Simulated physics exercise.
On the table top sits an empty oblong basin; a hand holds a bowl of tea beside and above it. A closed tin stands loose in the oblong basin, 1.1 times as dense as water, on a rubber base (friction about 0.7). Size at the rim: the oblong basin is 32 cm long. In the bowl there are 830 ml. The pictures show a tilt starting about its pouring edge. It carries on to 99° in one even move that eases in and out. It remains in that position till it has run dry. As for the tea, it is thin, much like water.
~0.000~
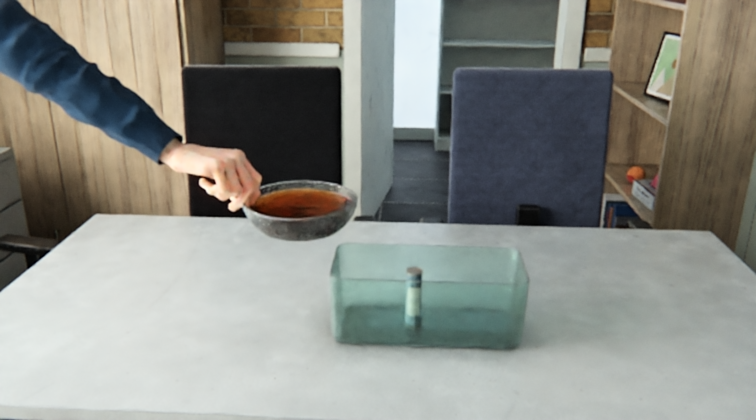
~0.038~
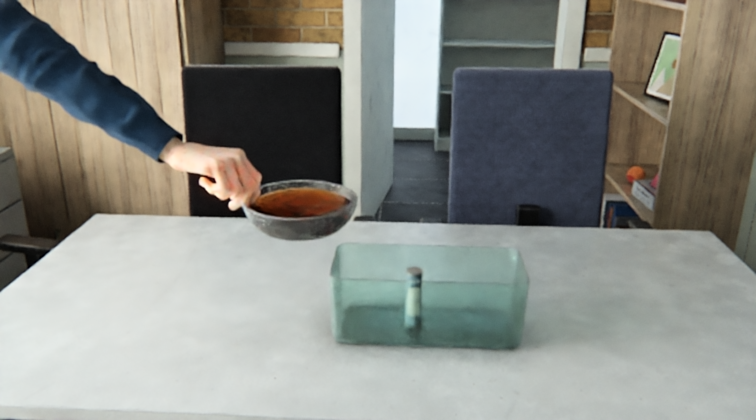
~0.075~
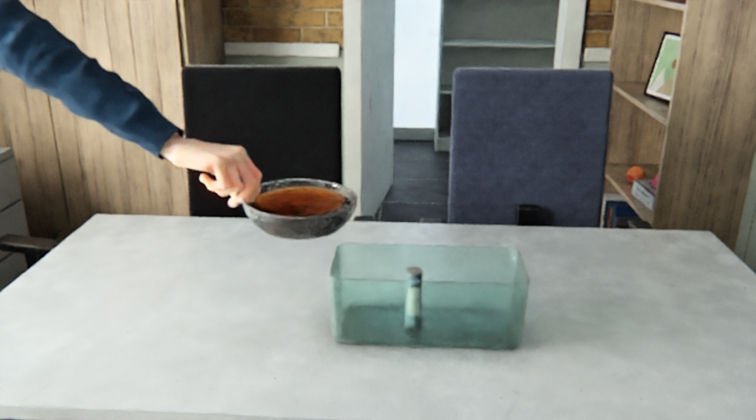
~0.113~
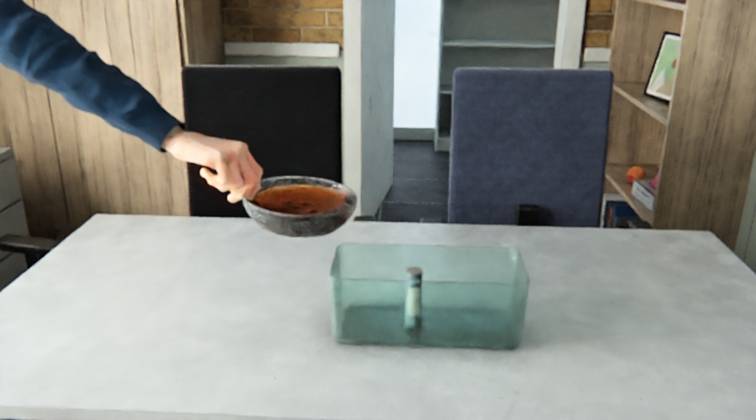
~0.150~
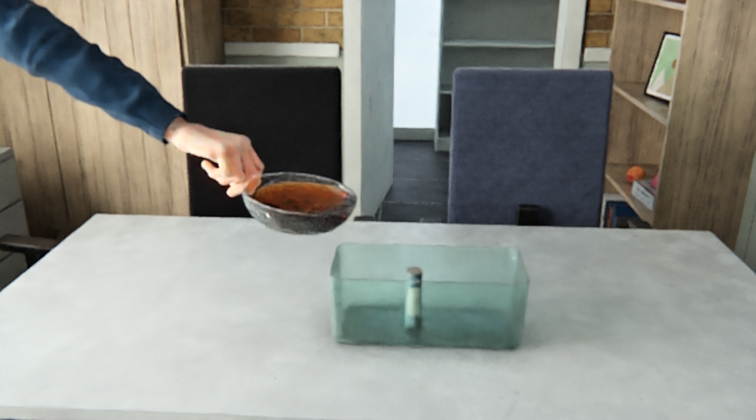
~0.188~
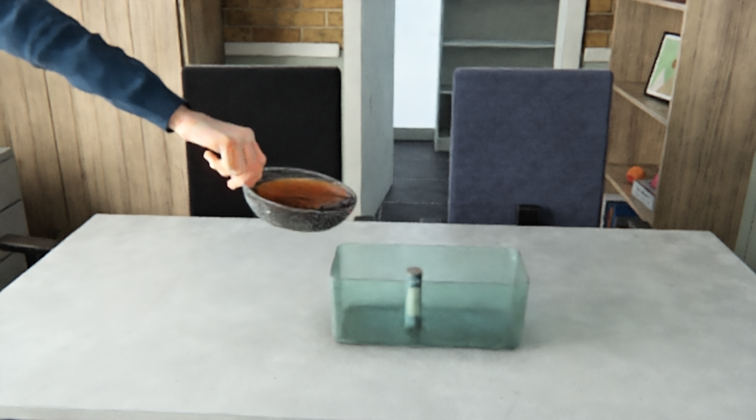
A hand holding a glass bowl of reddish-brown tea, slowly tilting it rightward above a greenish clear basin containing a small tin.
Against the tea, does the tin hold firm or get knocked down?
It will not come down.
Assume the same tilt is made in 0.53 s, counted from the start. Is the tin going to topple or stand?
The tin would stay balanced.
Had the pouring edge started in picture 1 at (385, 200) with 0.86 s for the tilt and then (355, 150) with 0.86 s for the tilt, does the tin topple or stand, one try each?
Try 1: Tipped over; try 2: Tipped over.
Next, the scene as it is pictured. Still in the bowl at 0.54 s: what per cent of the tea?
Roughly 32 percent.
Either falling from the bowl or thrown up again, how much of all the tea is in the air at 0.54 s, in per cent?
56 %.
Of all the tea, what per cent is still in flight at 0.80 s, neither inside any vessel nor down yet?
Near 5 per cent, I'd say.
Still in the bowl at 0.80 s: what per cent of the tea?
0 %.
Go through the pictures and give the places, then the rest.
In the first picture, tilt 0°; pouring edge (357, 201); surface from (248, 203) to (354, 206); the oblong basin's rim runs from (334, 261) to (524, 267); the tin's top is at (415, 273).
In the second picture, tilt 0°; pouring edge (357, 201); surface from (248, 202) to (354, 206).
In the third picture, tilt 2°; pouring edge (357, 202); surface from (249, 201) to (354, 204).
In the fourth picture, tilt 4°; pouring edge (357, 202); surface from (249, 198) to (354, 203).
In the fifth picture, tilt 7°; pouring edge (356, 202); surface from (249, 194) to (355, 201).
In the sixth picture, tilt 11°; pouring edge (356, 202); surface from (250, 190) to (355, 199).
By 0.54 s the tilt is 69° and 31 per cent is still to pour; the tin stands where it began.
By 0.80 s the tilt is 98° and 0 per cent is still to pour; the tin stands where it began.
By 1.07 s the tilt is 99° and 0 per cent is still to pour; the tin stands where it began.
By 1.36 s the tilt is 99° and 0 per cent is still to pour; the tin stands where it began.
At rest the tin stands where it began.
